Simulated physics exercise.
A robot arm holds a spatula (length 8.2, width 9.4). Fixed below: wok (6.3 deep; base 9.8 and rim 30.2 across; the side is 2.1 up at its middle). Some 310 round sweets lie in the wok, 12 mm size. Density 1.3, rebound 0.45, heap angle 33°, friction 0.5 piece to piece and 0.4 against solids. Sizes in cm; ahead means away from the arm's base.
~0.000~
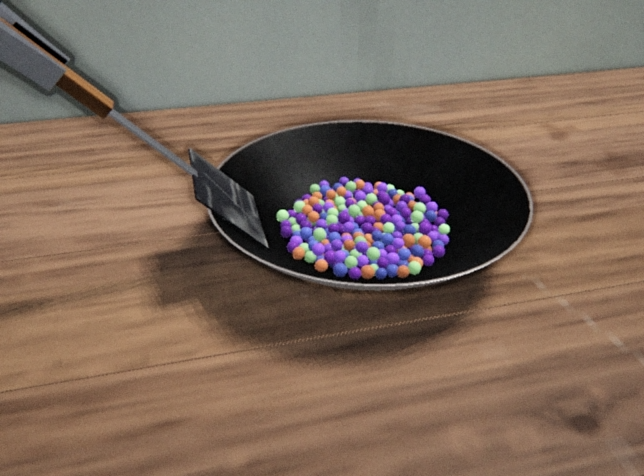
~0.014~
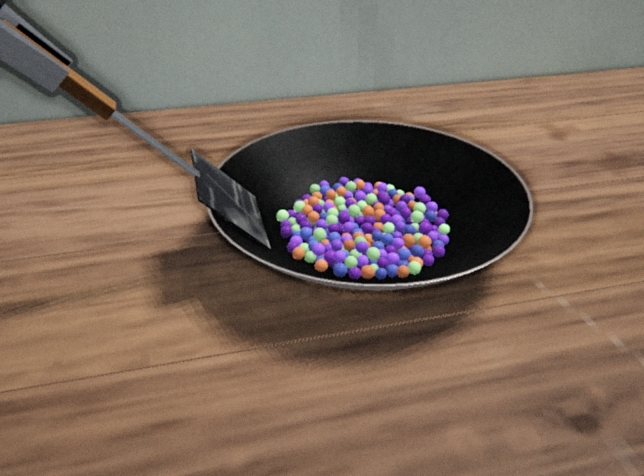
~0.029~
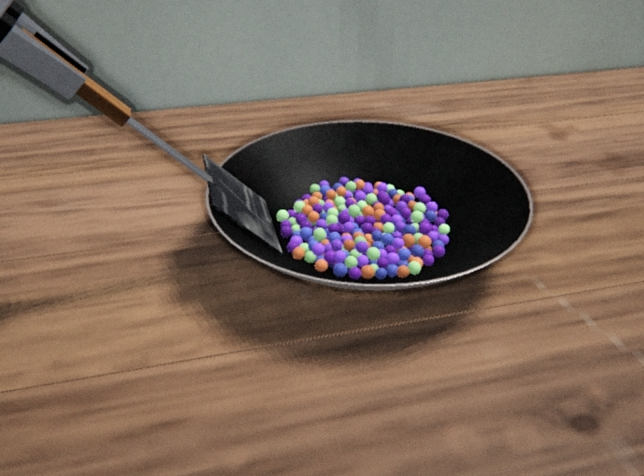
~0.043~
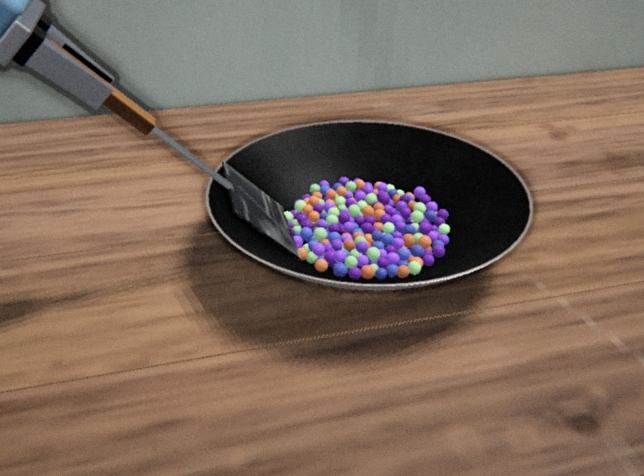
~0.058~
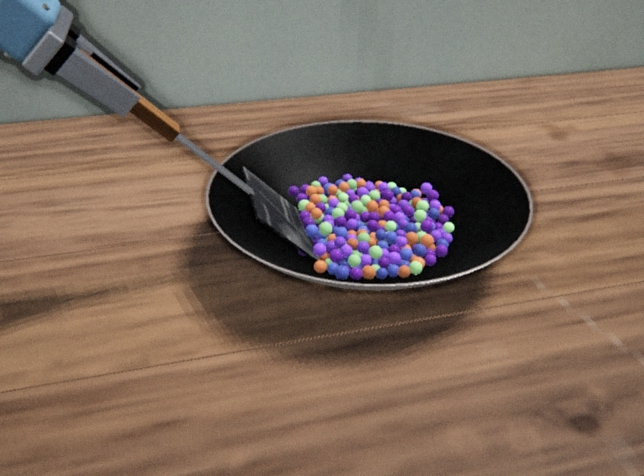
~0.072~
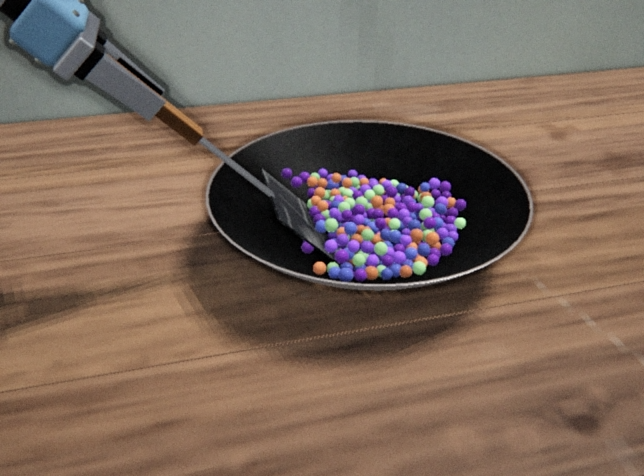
A robot arm slides a spatula rightward into a wok, pushing into the colourful round sweets.
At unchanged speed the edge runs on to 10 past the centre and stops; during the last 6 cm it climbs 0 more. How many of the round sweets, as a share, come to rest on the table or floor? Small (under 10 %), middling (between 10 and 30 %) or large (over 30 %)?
Answer: Large; over 30 % of the round sweets finish on the table or floor.
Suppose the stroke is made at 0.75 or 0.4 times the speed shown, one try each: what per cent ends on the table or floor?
About 40 and 20 per cent.
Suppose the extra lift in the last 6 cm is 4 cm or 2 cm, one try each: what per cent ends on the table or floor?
About 50 and 55 per cent.
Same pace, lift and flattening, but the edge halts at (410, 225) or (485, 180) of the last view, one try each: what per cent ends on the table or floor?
About 10 and 60 per cent.
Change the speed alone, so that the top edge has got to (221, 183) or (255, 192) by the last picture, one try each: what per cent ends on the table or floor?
About 15 and 45 per cent.
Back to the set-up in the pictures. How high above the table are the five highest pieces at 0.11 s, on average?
About 6 cm.
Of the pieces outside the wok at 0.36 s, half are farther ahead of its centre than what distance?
Some 26 cm.
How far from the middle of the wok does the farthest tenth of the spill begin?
Roughly 60 cm.
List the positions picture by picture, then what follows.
Spatula top edge at (192, 172), sloping 47°; upper third of the load around (361, 218), from x 285 to 445, top at y 180; 306 in the wok, in the first frame.
Spatula top edge at (195, 173), sloping 47°; upper third of the load around (361, 218), from x 285 to 445, top at y 180, in the second frame.
Spatula top edge at (207, 178), sloping 47°; upper third of the load around (361, 218), from x 285 to 445, top at y 180, in the third frame.
Spatula top edge at (228, 185), sloping 47°; upper third of the load around (362, 218), from x 285 to 445, top at y 180, in the fourth frame.
Spatula top edge at (249, 190), sloping 47°; upper third of the load around (356, 214), from x 295 to 450, top at y 180, in the fifth frame.
Spatula top edge at (270, 193), sloping 47°; upper third of the load around (359, 208), from x 285 to 460, top at y 175; 306 in the wok, in the sixth frame.
By 0.11 s, sloping 47°, highest piece 7 above the table; 306 in the wok.
By 0.14 s, sloping 47°, highest piece 8 above the table; 305 in the wok, 1 on the blade or in flight.
By 0.36 s, sloping 47°, highest piece 10 above the table; 134 in the wok, 37 on the table or floor, 135 on the blade or in flight.
By 1.41 s, sloping 47°, highest piece 5 above the table; 173 on the table or floor, 133 in the wok.
Final count, 173 on the table or floor, 133 in the wok. That is 57 % on the table or floor.
